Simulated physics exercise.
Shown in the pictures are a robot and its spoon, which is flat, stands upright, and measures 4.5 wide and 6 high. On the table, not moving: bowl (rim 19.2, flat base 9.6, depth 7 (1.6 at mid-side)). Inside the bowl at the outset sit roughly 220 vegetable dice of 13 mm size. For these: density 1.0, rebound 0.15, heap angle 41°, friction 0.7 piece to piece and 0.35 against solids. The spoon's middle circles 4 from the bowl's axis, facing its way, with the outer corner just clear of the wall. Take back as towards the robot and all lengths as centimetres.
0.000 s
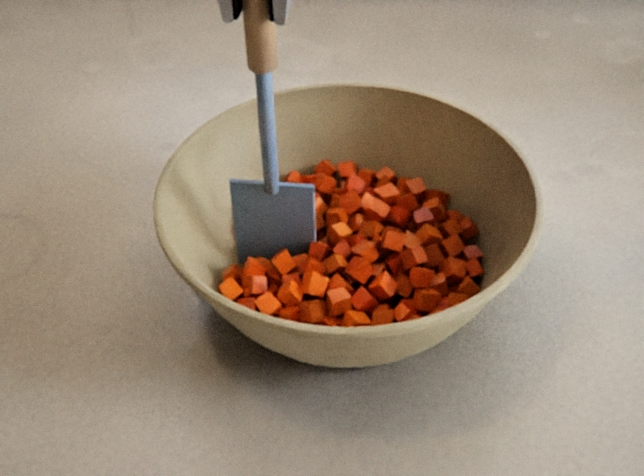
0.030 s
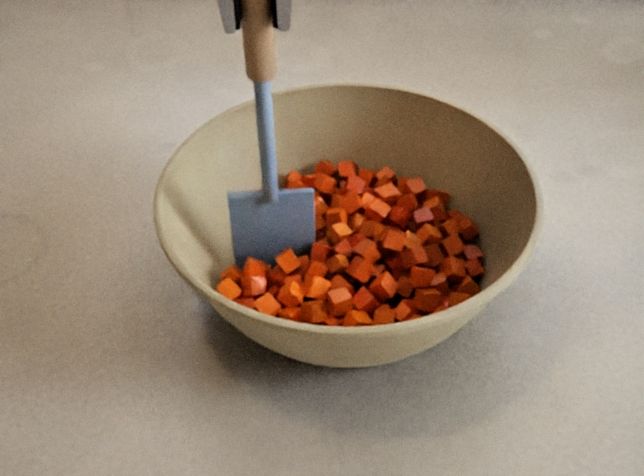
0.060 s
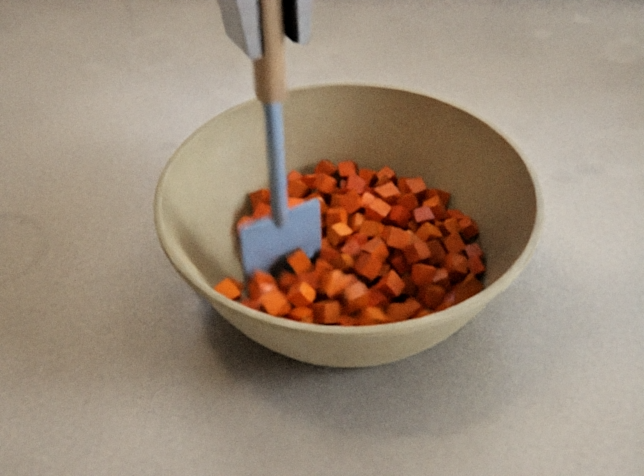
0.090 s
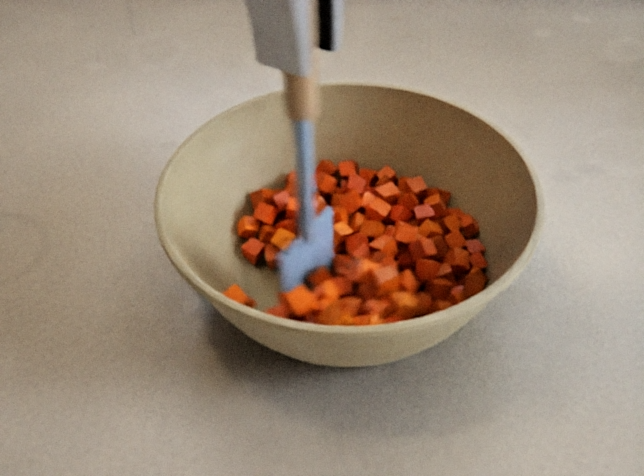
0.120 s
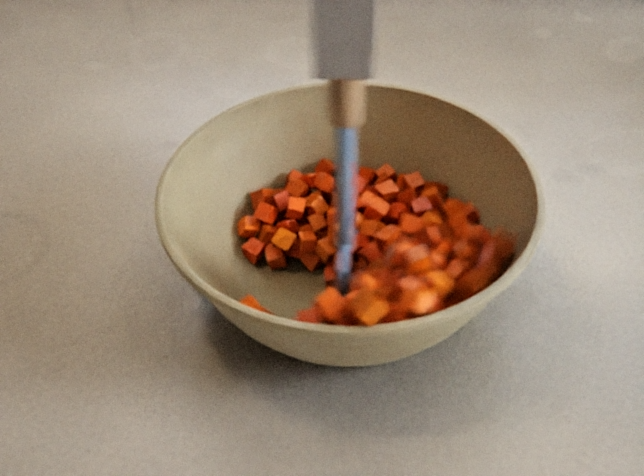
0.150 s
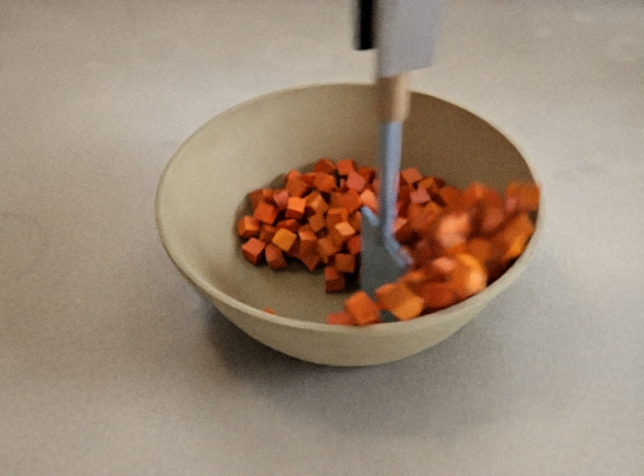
A robot gripper, only partly in view at the top, holds a flat blue-grey spatula with a wooden handle upright in a wide beige bowl of small orange-red cubes. The bowl rests on a pale grey tabletop, seen from above at an angle by a still camera. The spatula starts at the left, then turns and sweeps along the near side to the right, pushing cubes into a heap against the right wall and baring the bowl's lower left.
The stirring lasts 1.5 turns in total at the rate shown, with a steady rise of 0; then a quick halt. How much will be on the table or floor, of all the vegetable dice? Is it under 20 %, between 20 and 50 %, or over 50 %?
Between 20 and 50 %.
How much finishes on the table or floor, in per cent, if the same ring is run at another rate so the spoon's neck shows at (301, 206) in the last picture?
It works out to roughly 10 percent.
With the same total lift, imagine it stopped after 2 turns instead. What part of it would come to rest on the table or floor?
I'd reckon near 40 per cent.
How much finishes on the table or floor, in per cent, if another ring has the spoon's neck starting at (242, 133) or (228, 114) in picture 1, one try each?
First try about 30 per cent, second try about 0 per cent.
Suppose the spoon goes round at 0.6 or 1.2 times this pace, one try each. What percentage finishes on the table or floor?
Around 10 percent for the first try and 45 percent for the second.
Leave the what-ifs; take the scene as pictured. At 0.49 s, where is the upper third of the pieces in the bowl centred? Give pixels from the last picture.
Estimated centre: (352, 303).
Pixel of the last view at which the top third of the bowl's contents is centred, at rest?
I'd say close to (416, 184).
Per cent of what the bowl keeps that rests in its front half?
Around 35 per cent of what the bowl keeps.
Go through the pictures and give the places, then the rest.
In the first frame, spoon neck at (270, 160), 0° round; upper third of the load around (364, 248), from x 230 to 470, top at y 170; 225 in the bowl.
In the second frame, spoon neck at (269, 169), 11° round; upper third of the load around (361, 250), from x 230 to 470, top at y 170.
In the third frame, spoon neck at (278, 191), 37° round; upper third of the load around (357, 268), from x 225 to 475, top at y 170.
In the fourth frame, spoon neck at (306, 209), 65° round; upper third of the load around (372, 281), from x 235 to 475, top at y 170.
In the fifth frame, spoon neck at (345, 216), 94° round; upper third of the load around (409, 279), from x 250 to 505, top at y 170.
In the sixth frame, spoon neck at (386, 211), 122° round; upper third of the load around (445, 252), from x 250 to 530, top at y 170; 225 in the bowl.
By 0.32 s, 282° round, highest piece 10 above the table; 192 in the bowl, 9 on the table or floor, 24 in flight or on the tool.
By 0.49 s, 81° round, highest piece 9 above the table; 170 in the bowl, 44 on the table or floor, 11 in flight or on the tool.
By 0.78 s, 180° round, highest piece 7 above the table; 153 in the bowl, 72 on the table or floor.
By 1.48 s, 180° round, highest piece 7 above the table; 153 in the bowl, 72 on the table or floor.
Final count, 153 in the bowl, 72 on the table or floor. That is 32 % on the table or floor.
